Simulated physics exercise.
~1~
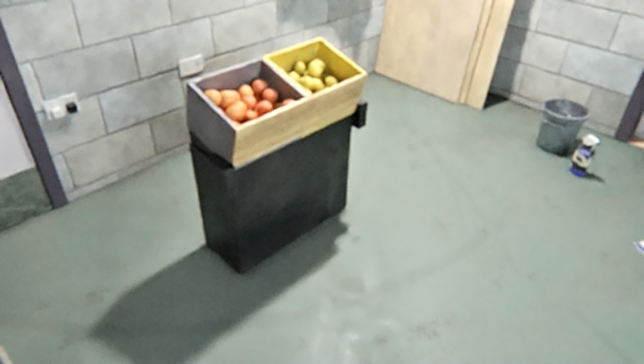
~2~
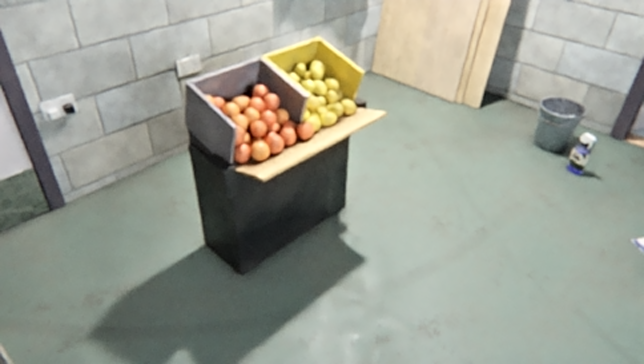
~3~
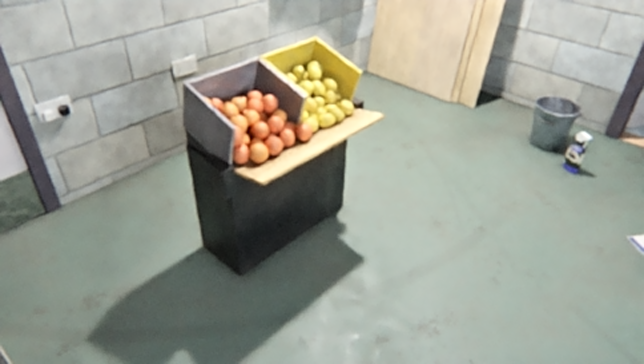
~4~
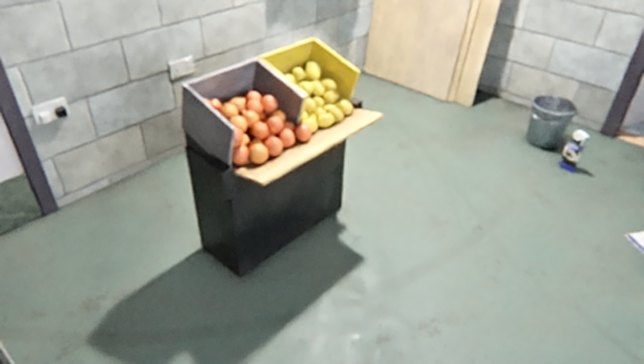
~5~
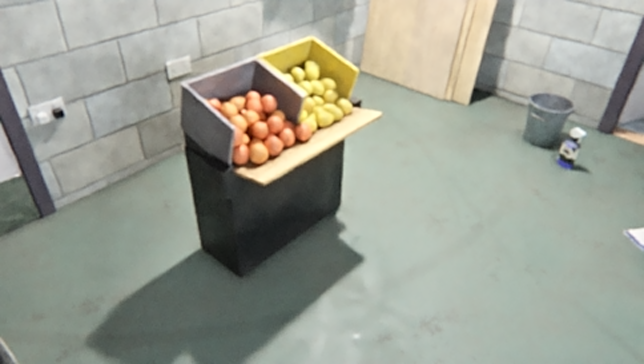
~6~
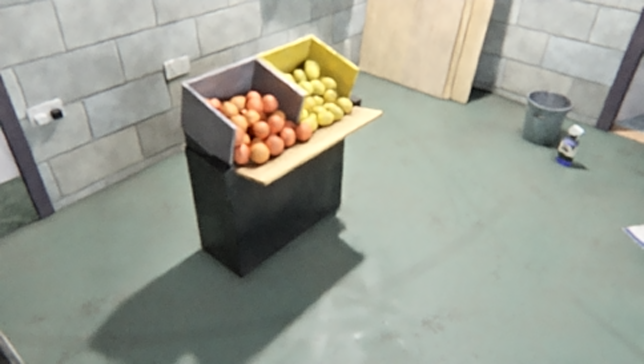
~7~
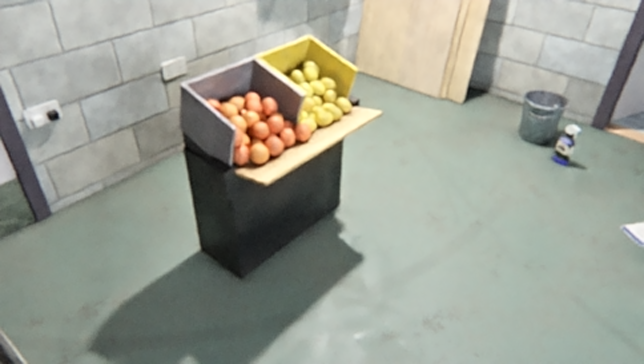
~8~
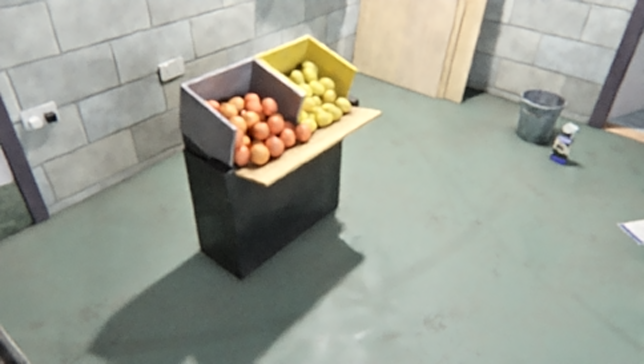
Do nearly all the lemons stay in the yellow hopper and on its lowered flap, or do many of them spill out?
Nearly all of them stay. The lemons slump forward when the flap comes down, but they come to rest without spilling to the floor.
